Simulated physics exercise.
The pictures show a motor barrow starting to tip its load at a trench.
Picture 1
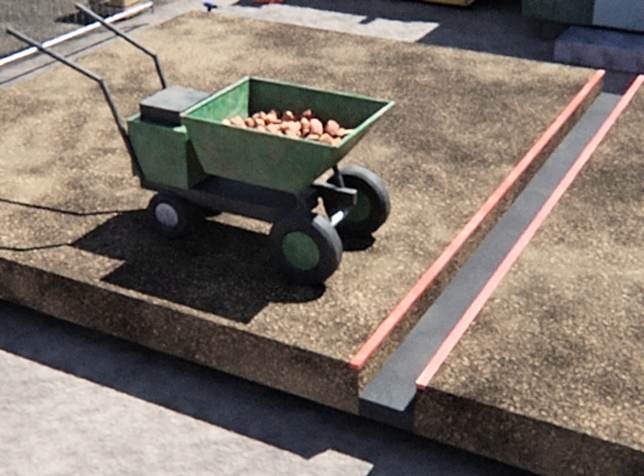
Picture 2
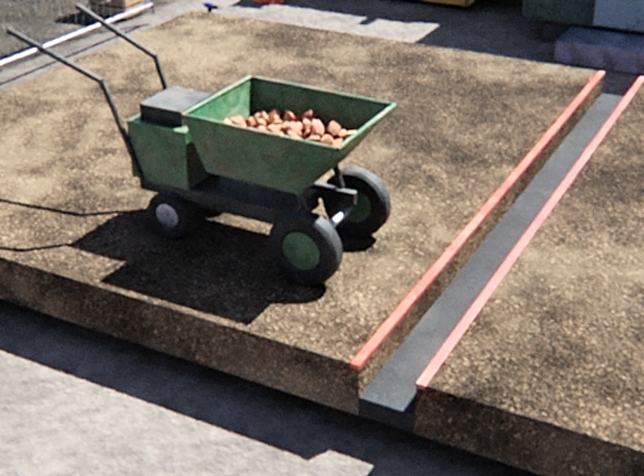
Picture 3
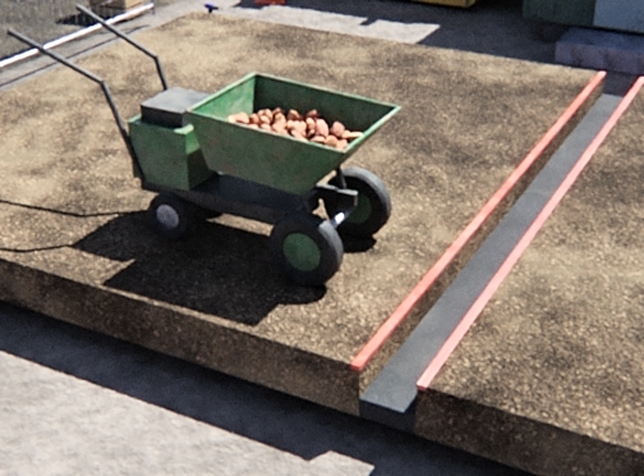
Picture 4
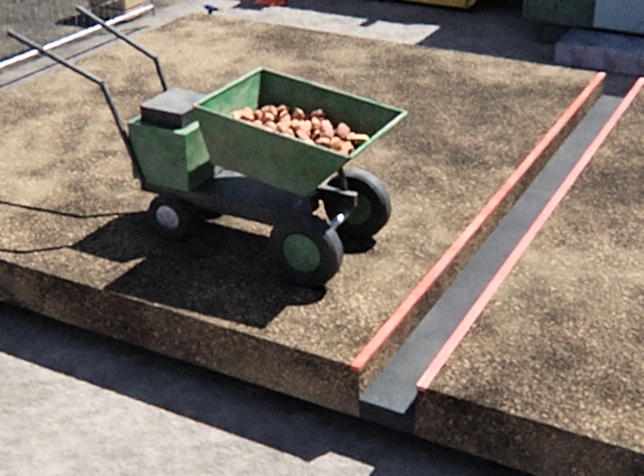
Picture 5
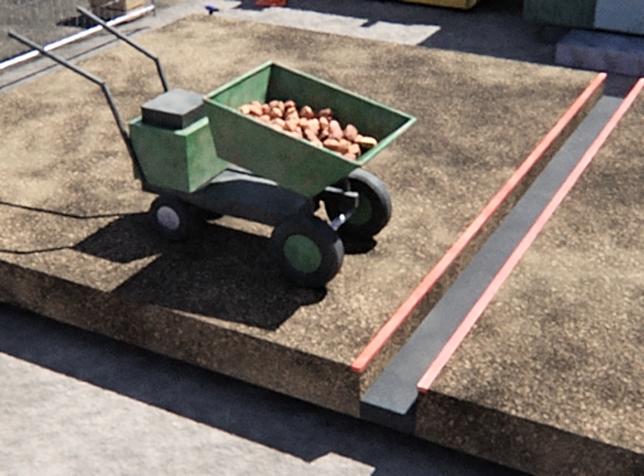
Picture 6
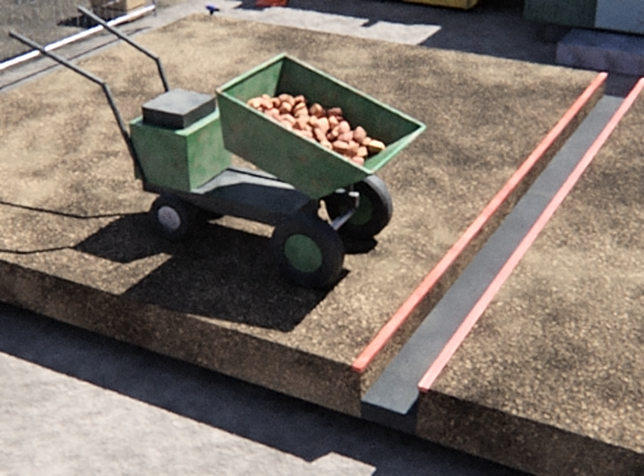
A green skip full of reddish-brown rubble sits level on a wheeled motor barrow, beside a narrow trench edged with red strips. The skip then tilts gradually, its back rising and its front lip dipping to the right toward the trench, while the barrow's wheels stay put and the rubble remains inside.
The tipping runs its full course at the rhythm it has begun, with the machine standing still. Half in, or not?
Between the edges lies more than half of the load.
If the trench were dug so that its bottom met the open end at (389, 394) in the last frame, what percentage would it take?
It comes to 70 per cent or so.
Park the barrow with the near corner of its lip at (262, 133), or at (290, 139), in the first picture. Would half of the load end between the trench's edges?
At the first place not half, at the second most of it.
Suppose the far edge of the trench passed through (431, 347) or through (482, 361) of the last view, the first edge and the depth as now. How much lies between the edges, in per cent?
In turn 60 and 100 in a hundred.
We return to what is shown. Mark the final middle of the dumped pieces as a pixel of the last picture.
Close to (463, 306).
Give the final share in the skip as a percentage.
It comes to 0 per cent or so.
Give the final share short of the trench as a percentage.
Roughly 0 in a hundred.
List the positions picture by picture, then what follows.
The first frame shows lip of the skip (335, 148), level; top of the load (281, 136), lumps of rubble; first edge of the trench (382, 331); far edge (446, 349), the trench under half as wide as the skip, and about half as deep as wide.
The second frame shows lip of the skip (337, 149), level; top of the load (282, 136).
The third frame shows lip of the skip (342, 153), tipped barely; top of the load (276, 131).
The fourth frame shows lip of the skip (349, 159), tipped a little; top of the load (281, 130).
The fifth frame shows lip of the skip (359, 166), tipped a little; top of the load (279, 125).
The sixth frame shows lip of the skip (370, 174), tipped clearly; top of the load (277, 125); first edge of the trench (385, 334); far edge (448, 352).
Just after the last frame, skip tipped steeply; every one in the skip.
A moment on, skip tipped right over; almost all in the skip; about a tenth in or heaped over the trench; just a few falling.
Further on, skip tipped right over; about a tenth in the skip; roughly two thirds in or heaped over the trench; roughly a quarter beyond it.
When it is over, skip tipped right over; the larger part in or heaped over the trench; roughly a quarter beyond it.
